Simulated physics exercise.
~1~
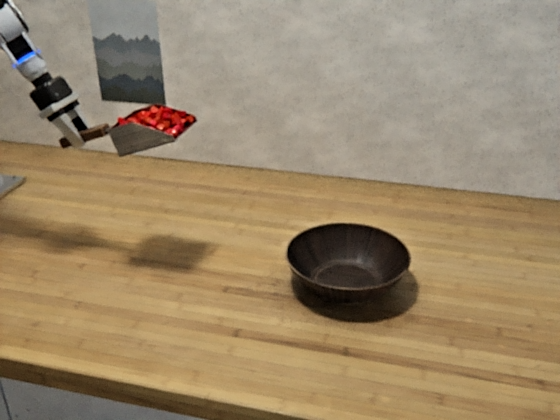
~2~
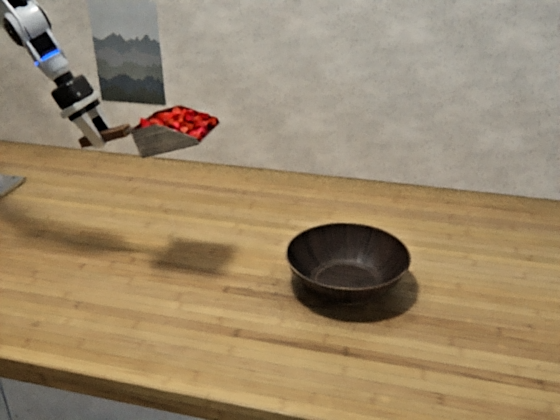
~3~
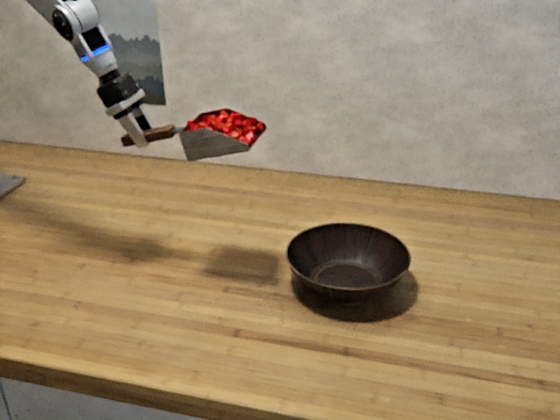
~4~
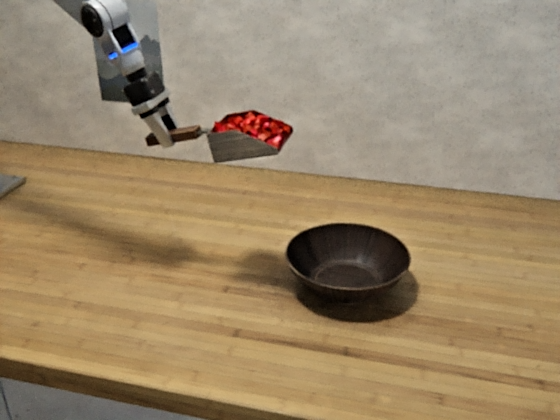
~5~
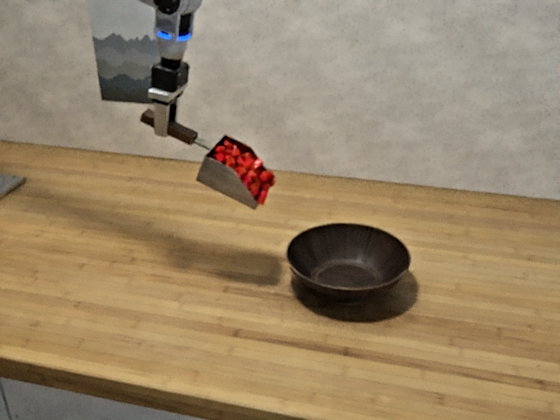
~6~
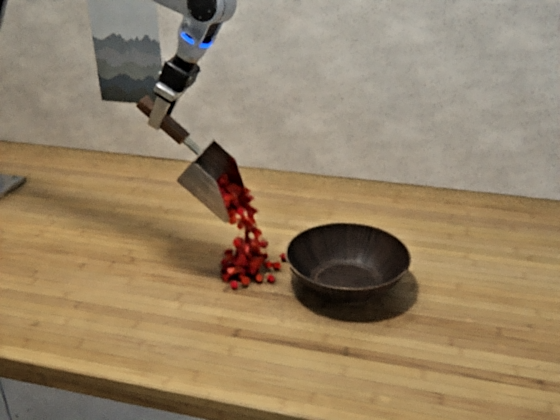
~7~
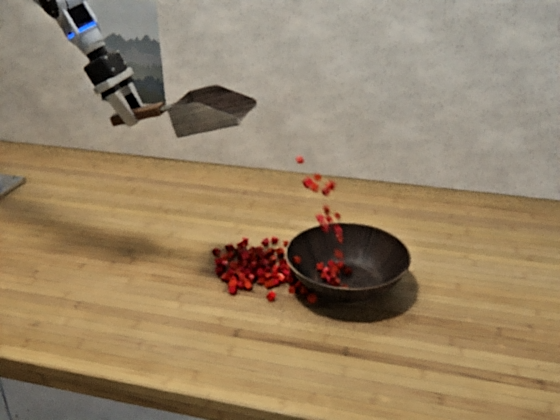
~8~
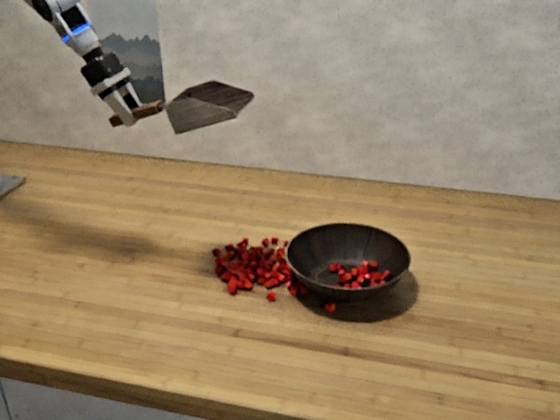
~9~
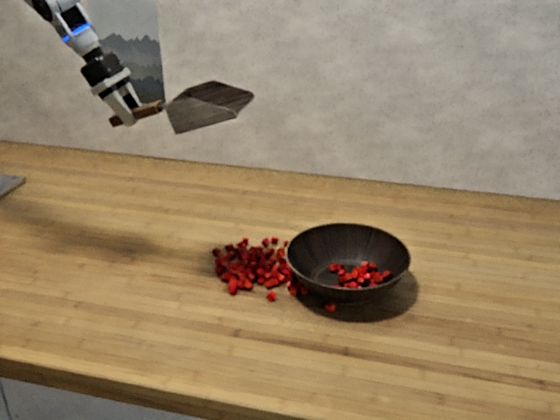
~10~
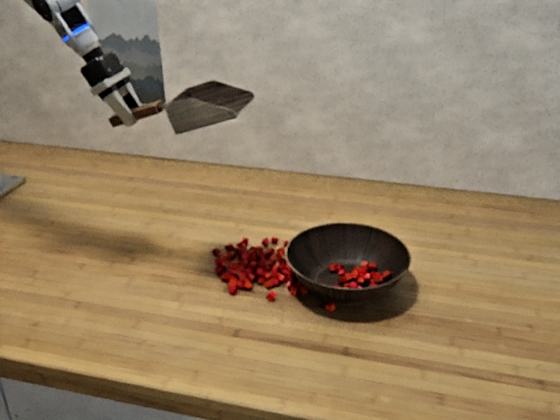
The clip opens with a robot arm holding a scoop heaped with red vegetable dice above a wooden table, where a dark bowl stands to the right. The arm carries the scoop right toward the bowl, then tips it steeply forward before reaching it. Dice pour over the front edge and pile up on the table just left of the bowl. The scoop then swings back up, and the remaining dice fly off and drop into and around the bowl. Finally the arm holds the empty scoop still, with a smaller share in the bowl and most dice scattered on the table.
